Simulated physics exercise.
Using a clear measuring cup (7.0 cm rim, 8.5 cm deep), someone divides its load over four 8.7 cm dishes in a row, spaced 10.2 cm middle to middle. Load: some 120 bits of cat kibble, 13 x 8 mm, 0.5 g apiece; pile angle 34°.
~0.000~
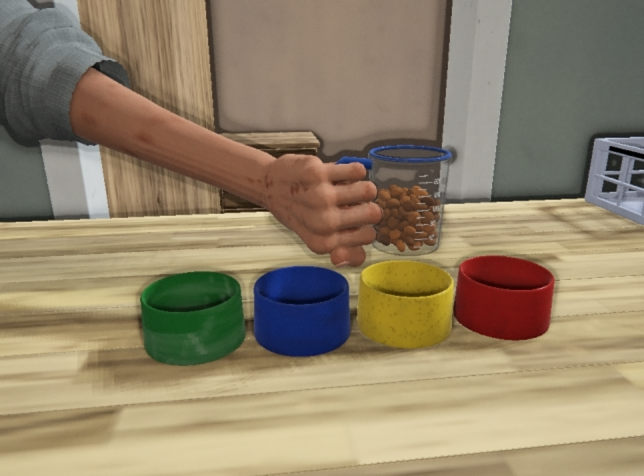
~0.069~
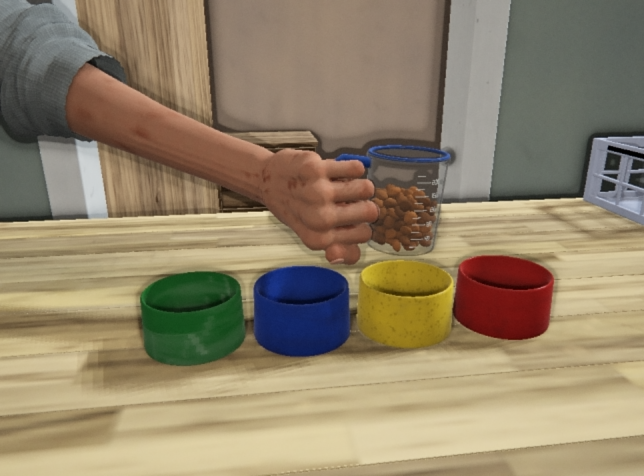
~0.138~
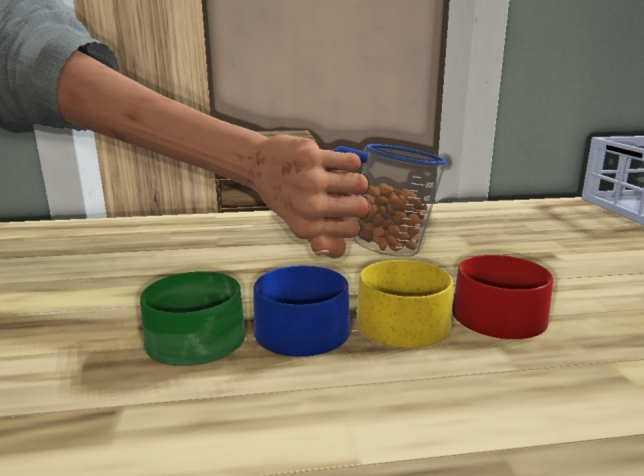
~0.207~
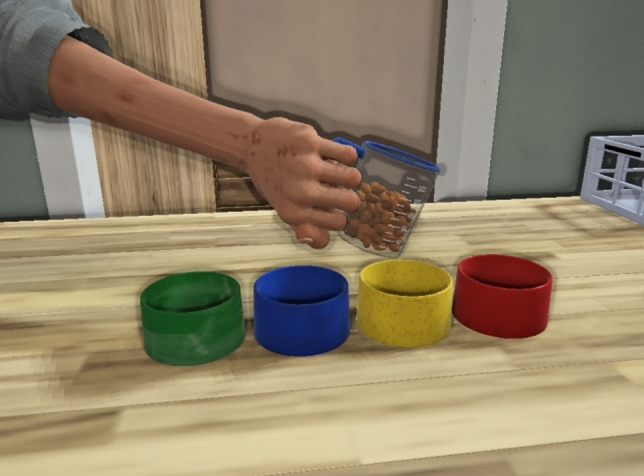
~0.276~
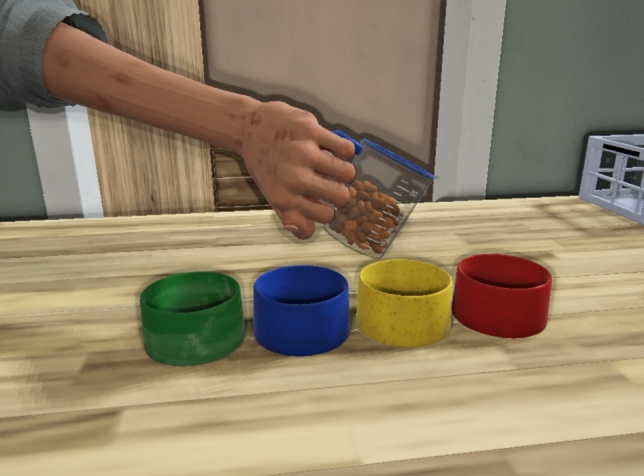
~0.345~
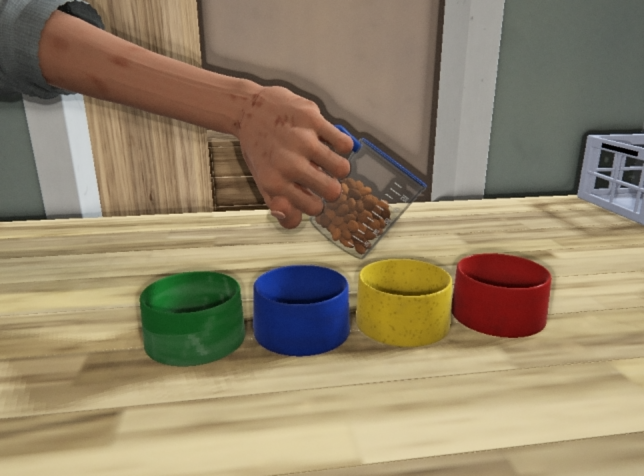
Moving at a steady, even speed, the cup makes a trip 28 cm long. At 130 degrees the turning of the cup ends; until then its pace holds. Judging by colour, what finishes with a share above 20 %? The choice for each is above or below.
Result: Red: I think it's going to gather a fifth or less of the pieces; blue: I think it's going to gather in excess of a fifth of the pieces; green: I think it's going to gather a fifth or less of the pieces; yellow: I think it's going to gather a fifth or less of the pieces; counter: I think it's going to gather a fifth or less of the pieces.
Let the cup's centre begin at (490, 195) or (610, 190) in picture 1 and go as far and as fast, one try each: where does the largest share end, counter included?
First try: Yellow; second try: Red.
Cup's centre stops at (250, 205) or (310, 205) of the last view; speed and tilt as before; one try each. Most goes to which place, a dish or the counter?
Try 1 - blue; try 2 - counter.
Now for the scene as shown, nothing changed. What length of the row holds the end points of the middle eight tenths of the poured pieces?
Spread: Around 5 cm.
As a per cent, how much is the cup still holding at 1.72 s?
Somewhere close to 0 percent.
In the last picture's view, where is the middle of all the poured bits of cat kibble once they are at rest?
After settling, the middle sits near (299, 310).
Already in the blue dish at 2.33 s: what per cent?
100 %.
After 1.17 s, tilt 130 degrees; cup holds 20 %, blue 80 %.
After 1.72 s, tilt 130 degrees; cup holds 0 %, blue 100 %.
After 2.33 s, tilt 130 degrees; cup holds 0 %, blue 100 %.
In the end, at 2.6 s, red 0 %, blue 100 %, green 0 %, yellow 0 %, counter 0 %.
